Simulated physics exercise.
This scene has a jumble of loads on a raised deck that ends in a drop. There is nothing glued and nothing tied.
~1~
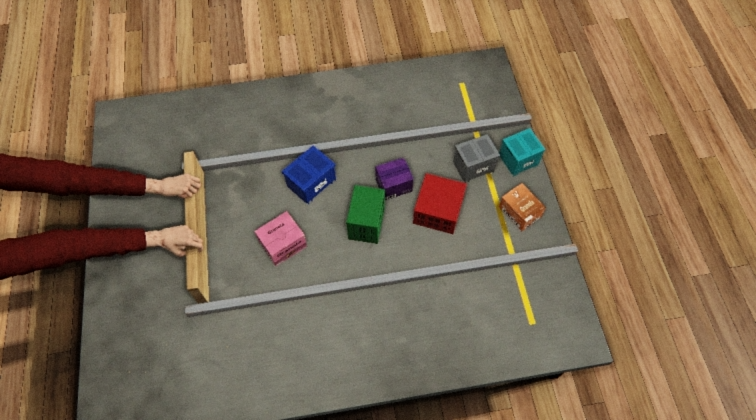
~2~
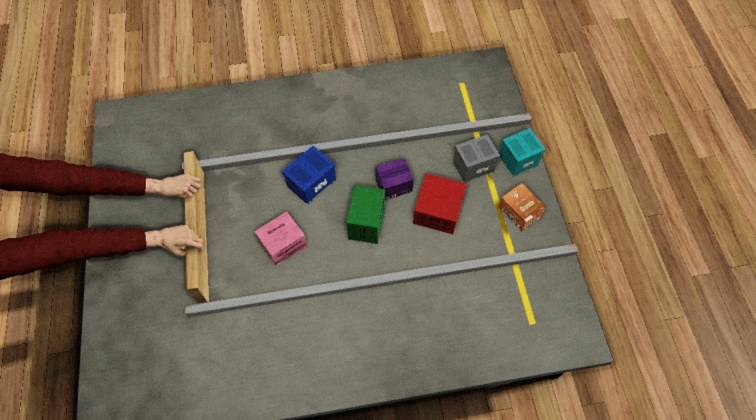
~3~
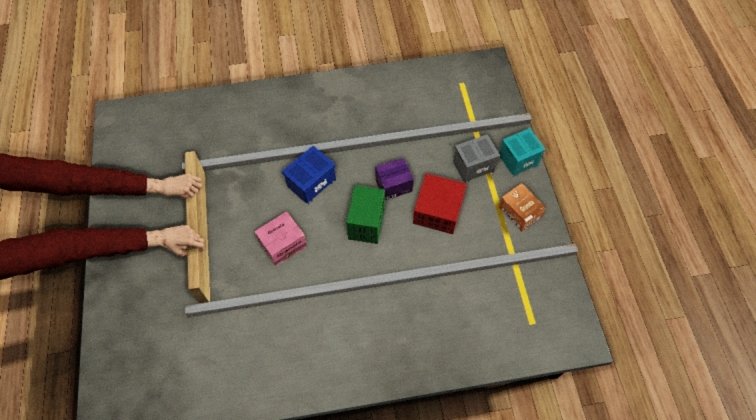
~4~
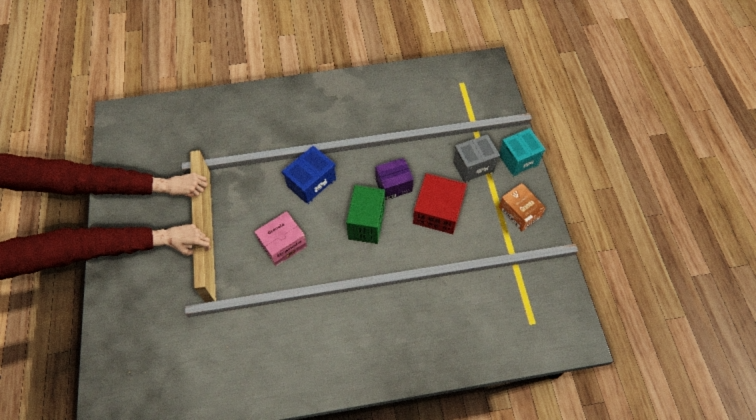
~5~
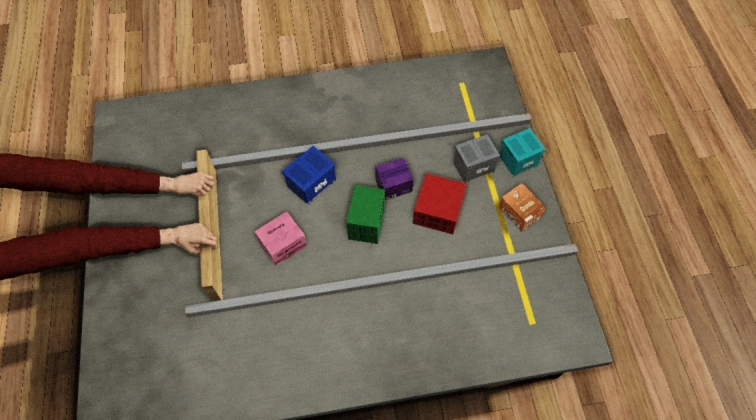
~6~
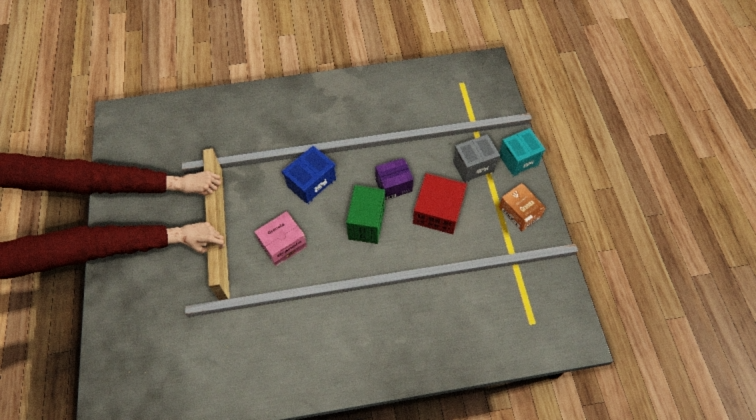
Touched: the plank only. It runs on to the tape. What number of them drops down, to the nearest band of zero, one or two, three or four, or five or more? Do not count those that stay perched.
Nearest band: Three or four.
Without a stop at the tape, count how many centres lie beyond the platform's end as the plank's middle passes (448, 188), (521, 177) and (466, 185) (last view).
The numbers are 1, 5 and 1.
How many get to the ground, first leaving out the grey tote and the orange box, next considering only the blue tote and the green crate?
2 for the first case, 2 for the second.
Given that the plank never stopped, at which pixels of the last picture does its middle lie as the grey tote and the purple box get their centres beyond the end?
(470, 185) and then (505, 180), give or take.
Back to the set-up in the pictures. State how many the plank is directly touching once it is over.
Result: 3 in all.
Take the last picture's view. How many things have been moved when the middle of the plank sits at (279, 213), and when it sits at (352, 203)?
It comes to 1 for the first spot, 5 for the other.
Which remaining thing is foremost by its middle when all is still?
It's the orange box that ends nearest.
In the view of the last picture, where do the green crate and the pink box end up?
In order, first (521, 181), then (525, 221).
Early on, none off yet; turquoise tote at rest near (521, 153); orange box at rest near (522, 207); grey tote at rest near (475, 159).
Finally, the number that fall off is three or four; lost, red crate, grey tote and turquoise tote.
